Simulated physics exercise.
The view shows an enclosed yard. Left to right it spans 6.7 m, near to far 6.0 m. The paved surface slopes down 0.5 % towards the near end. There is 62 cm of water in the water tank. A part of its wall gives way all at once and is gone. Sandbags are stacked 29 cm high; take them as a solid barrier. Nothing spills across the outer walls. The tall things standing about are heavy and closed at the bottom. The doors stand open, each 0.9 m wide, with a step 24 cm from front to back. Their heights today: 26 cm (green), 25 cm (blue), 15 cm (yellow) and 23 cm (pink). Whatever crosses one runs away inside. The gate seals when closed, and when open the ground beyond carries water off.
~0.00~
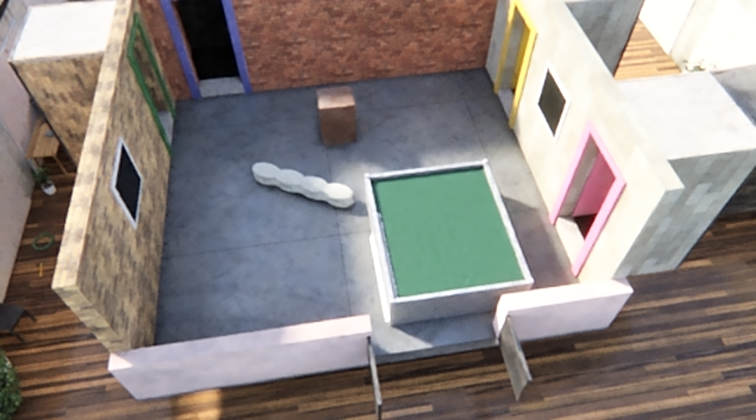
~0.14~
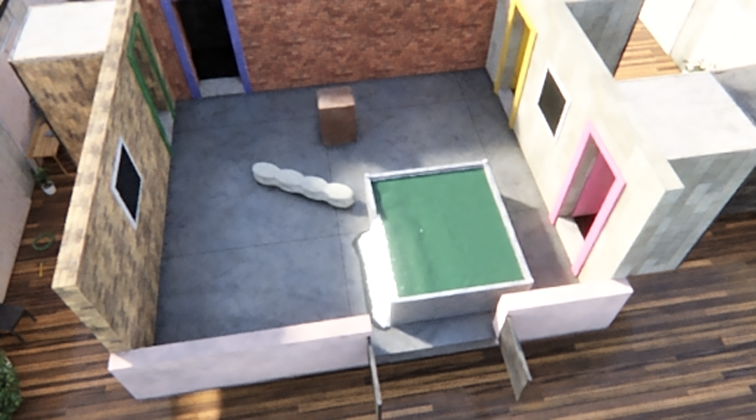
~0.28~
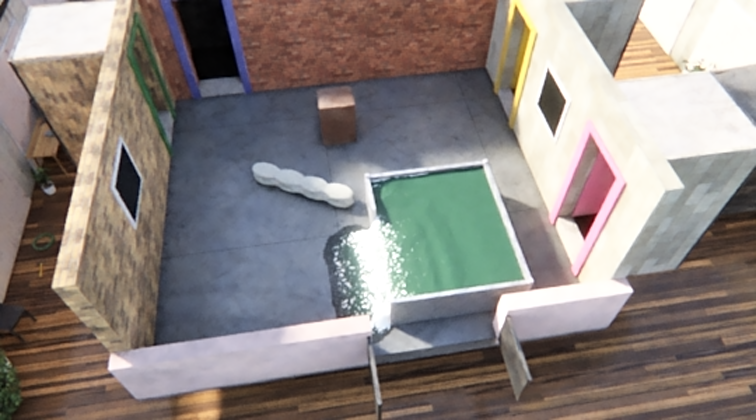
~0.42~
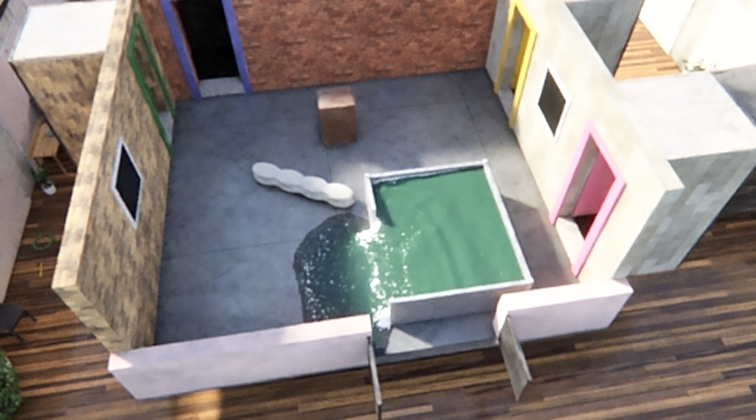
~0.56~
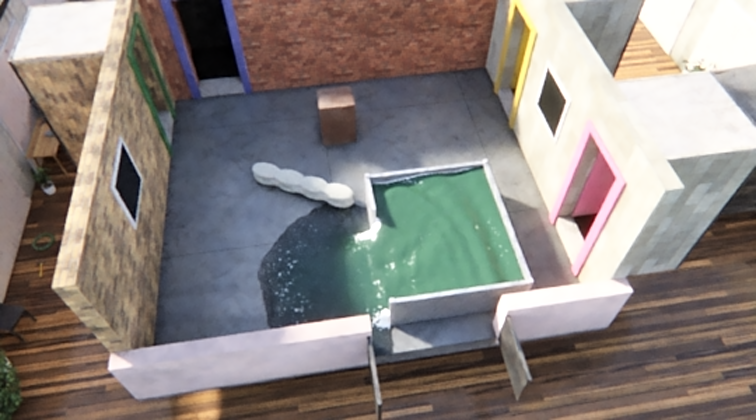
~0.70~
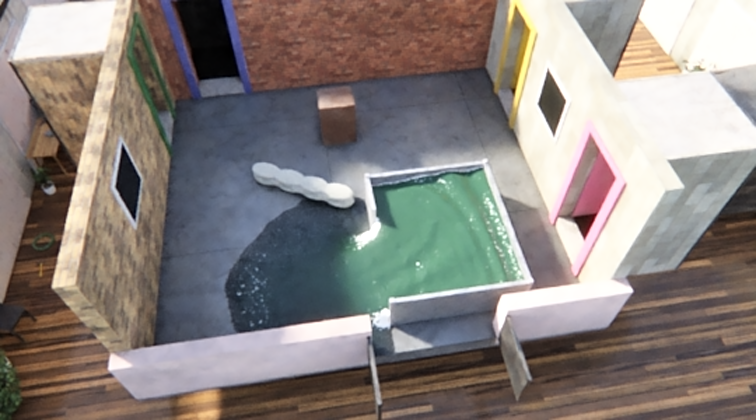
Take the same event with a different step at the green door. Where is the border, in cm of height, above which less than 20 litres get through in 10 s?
Some 15 cm above the ground.
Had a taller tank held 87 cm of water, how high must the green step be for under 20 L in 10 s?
Then roughly 22 cm.
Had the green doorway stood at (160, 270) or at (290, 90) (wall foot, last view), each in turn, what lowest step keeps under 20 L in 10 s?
About 25 and 11.0 cm.
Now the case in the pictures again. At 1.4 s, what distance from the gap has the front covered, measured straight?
Some 3.8 m out.
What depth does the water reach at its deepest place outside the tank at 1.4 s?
Roughly 42 cm.
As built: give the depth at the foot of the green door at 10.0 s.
Some 10.0 cm.
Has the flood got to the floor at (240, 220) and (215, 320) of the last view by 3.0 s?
In turn: Under water, under water.
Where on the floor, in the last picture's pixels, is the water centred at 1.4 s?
At about (385, 265).
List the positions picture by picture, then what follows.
Still water, 62 cm deep, in the water tank at (442, 228); the green door at (156, 96) is dry, in the first picture.
The front is at a hidden place, 0.3 m from the gap at (384, 268); 0.4 m2 of floor is wet, 62 cm left at the back, in the second picture.
Water pours out at (384, 270) and has run 0.8 m, to (331, 261); about 11 cm deep outside, 62 cm at the back, in the third picture.
Water pours out at (384, 270) and has run 1.3 m, to (304, 287); about 9 cm deep outside, 62 cm at the back, in the fourth picture.
Water pours out at (384, 271) and has run 1.9 m, to (266, 283); about 7 cm deep outside, 60 cm at the back, in the fifth picture.
Water pours out at (384, 271) and has run 2.4 m, to (232, 291); about 6 cm deep outside, 55 cm at the back; 3.2 m in a straight line remain to the green door at (156, 96), in the sixth picture.
After 1.4 s water covers 30 % of the floor, deepest (42 cm) near (152, 374); it has not reached the green door.
After 3.0 s water covers 35 % of the floor, deepest (38 cm) near (153, 362); 6 cm at the green door, 0 litres in over its 26 cm step.
After 10.0 s water covers 95 % of the floor, deepest (14 cm) near (482, 80); 10 cm at the green door, 0 litres in over its 26 cm step.
At the green door as built, the water arrived by 2.5 s and peaked near 19 cm at 6.8 s.
With a step of 12.5 cm, 35 litres would have come in within the 10 s; with 16.5 cm, 13 litres. So under 20 litres takes about 15 cm.
